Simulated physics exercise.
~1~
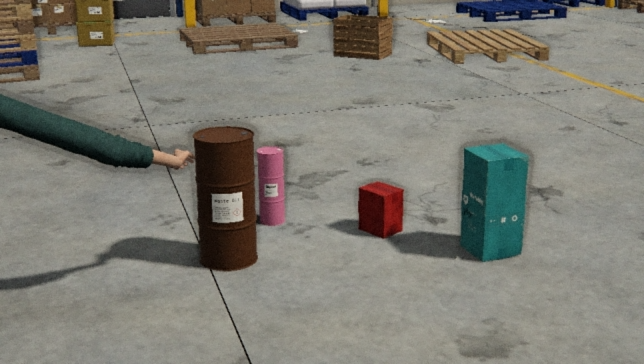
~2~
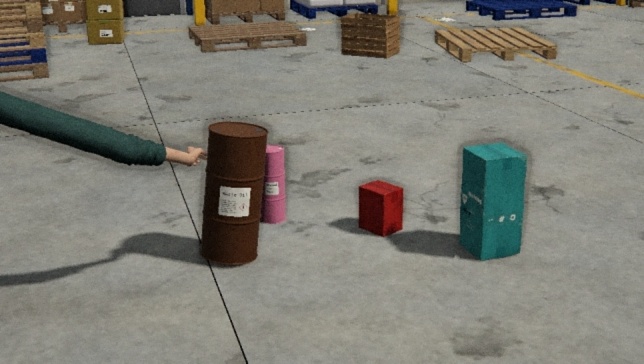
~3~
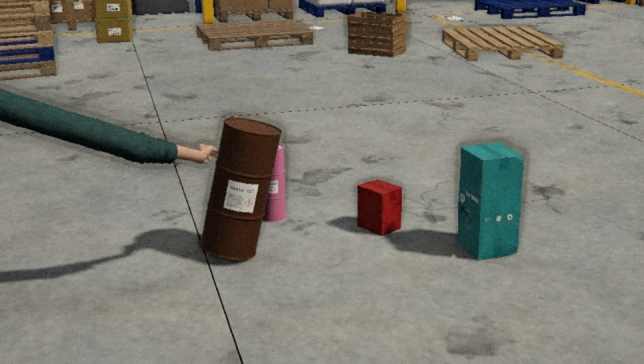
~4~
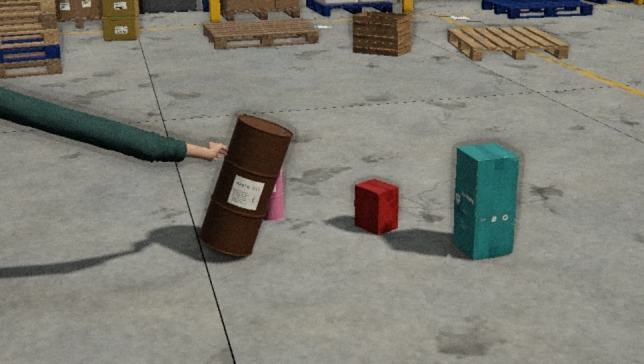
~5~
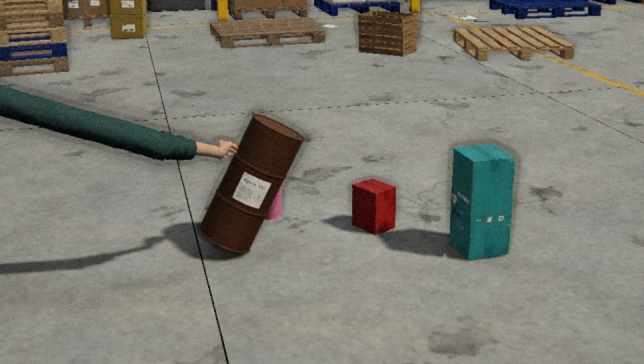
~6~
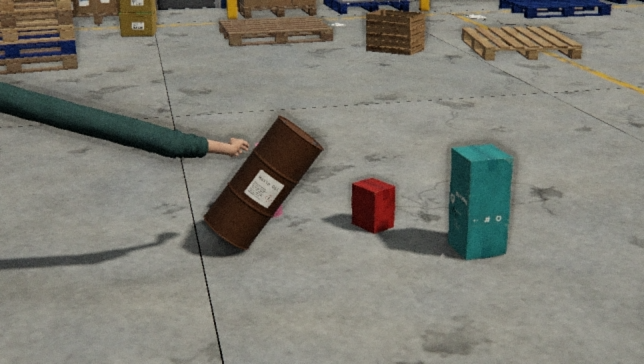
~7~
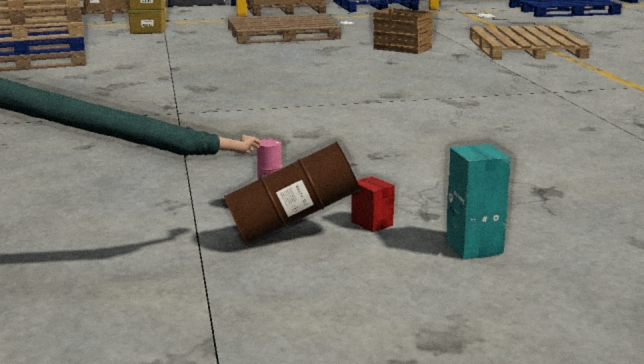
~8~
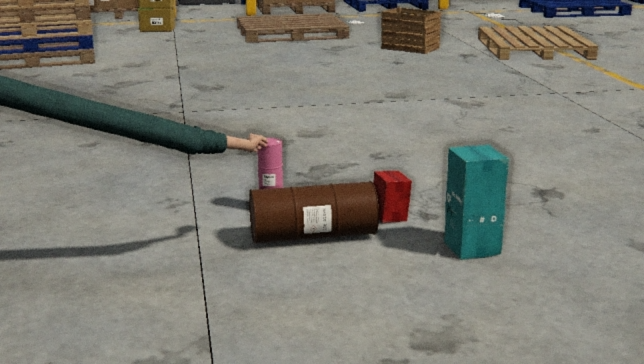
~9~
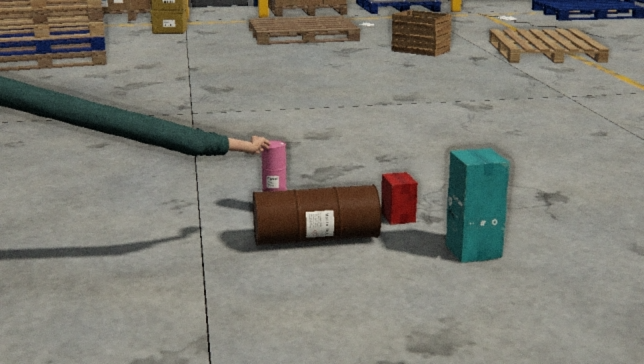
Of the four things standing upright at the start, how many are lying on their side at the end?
Only one of them, the brown drum, is lying on its side at the end.
